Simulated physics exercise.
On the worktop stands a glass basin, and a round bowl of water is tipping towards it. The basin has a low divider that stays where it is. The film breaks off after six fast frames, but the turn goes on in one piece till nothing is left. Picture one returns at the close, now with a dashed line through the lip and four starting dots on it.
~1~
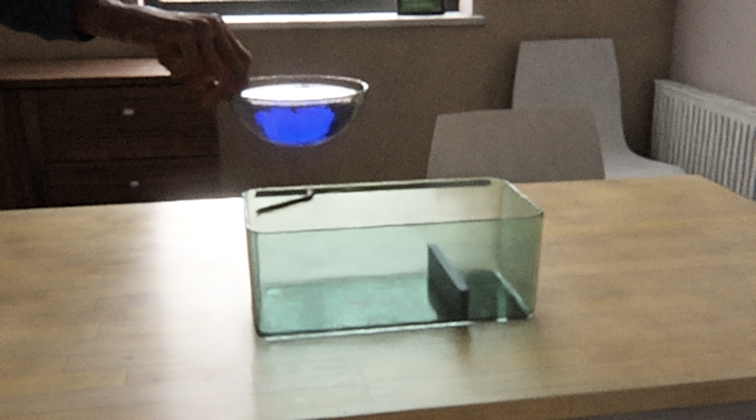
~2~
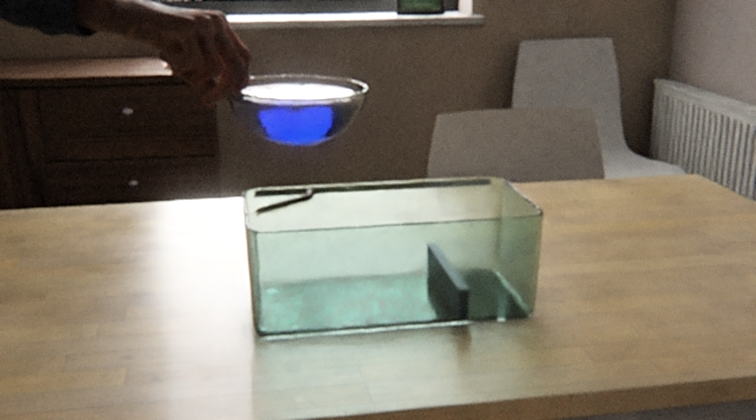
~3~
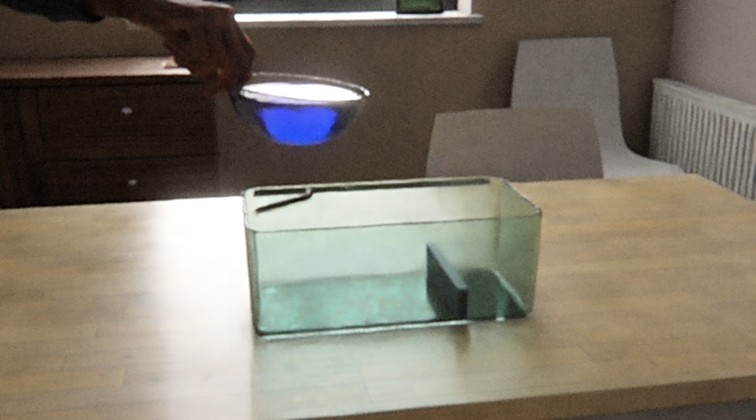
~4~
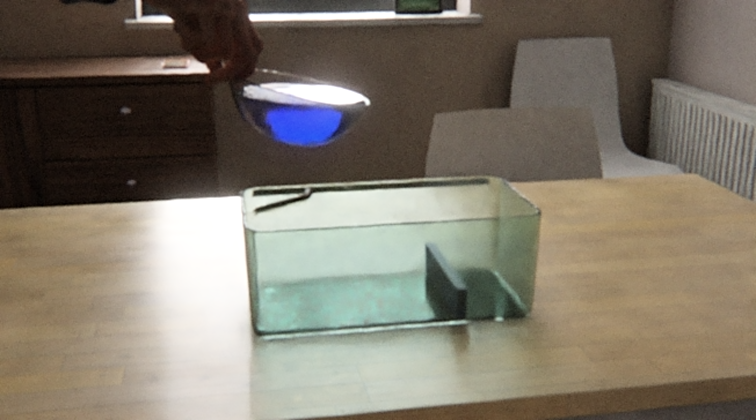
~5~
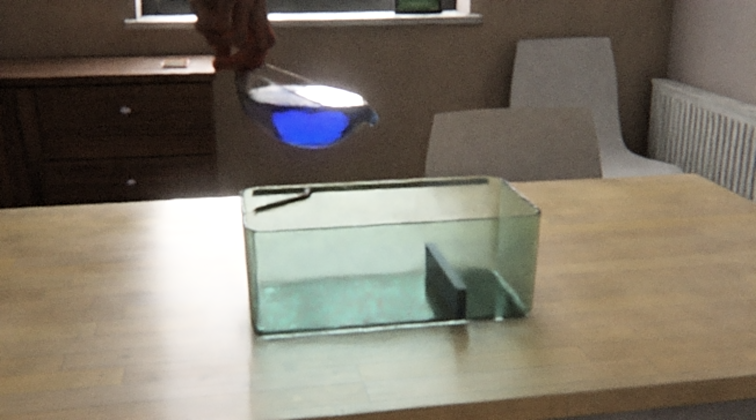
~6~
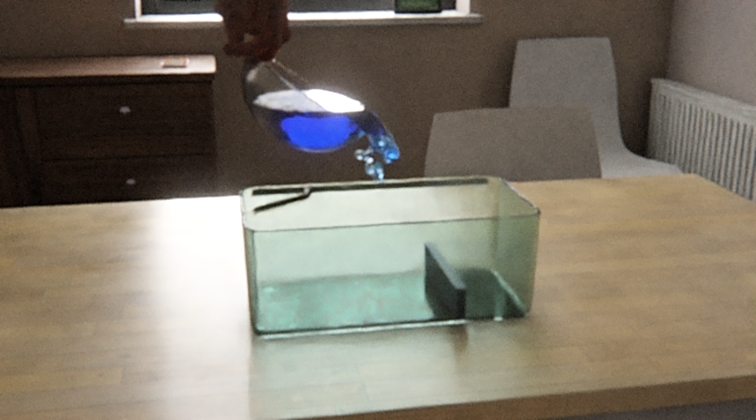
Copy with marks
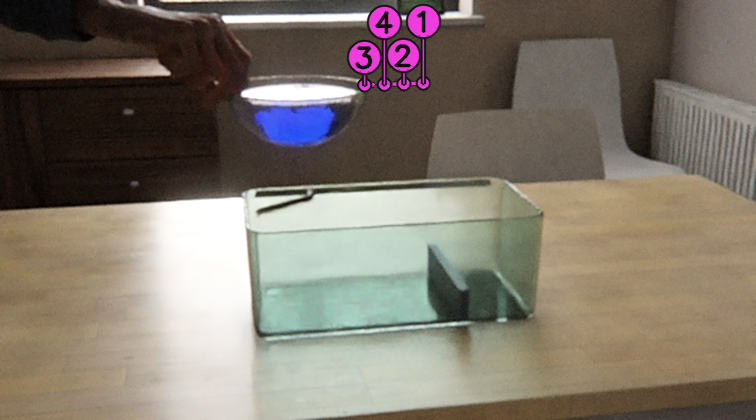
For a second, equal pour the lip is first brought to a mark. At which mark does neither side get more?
Dot 2.
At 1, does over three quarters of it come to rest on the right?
No, it does not.
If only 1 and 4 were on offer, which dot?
That would be 1.
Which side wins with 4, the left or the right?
More ends on the left.
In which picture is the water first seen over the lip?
In picture 5.
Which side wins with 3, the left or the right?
The left one.
In magenta, 1 at (423, 83); 2 at (403, 83); 3 at (364, 85); 4 at (384, 84).
If 1 is chosen, about 32 % ends left of the wall and 67 % right of it.
If 2 is chosen, about 50 % ends left of the wall and 50 % right of it.
If 3 is chosen, about 94 % ends left of the wall and 4 % right of it.
If 4 is chosen, about 77 % ends left of the wall and 22 % right of it.
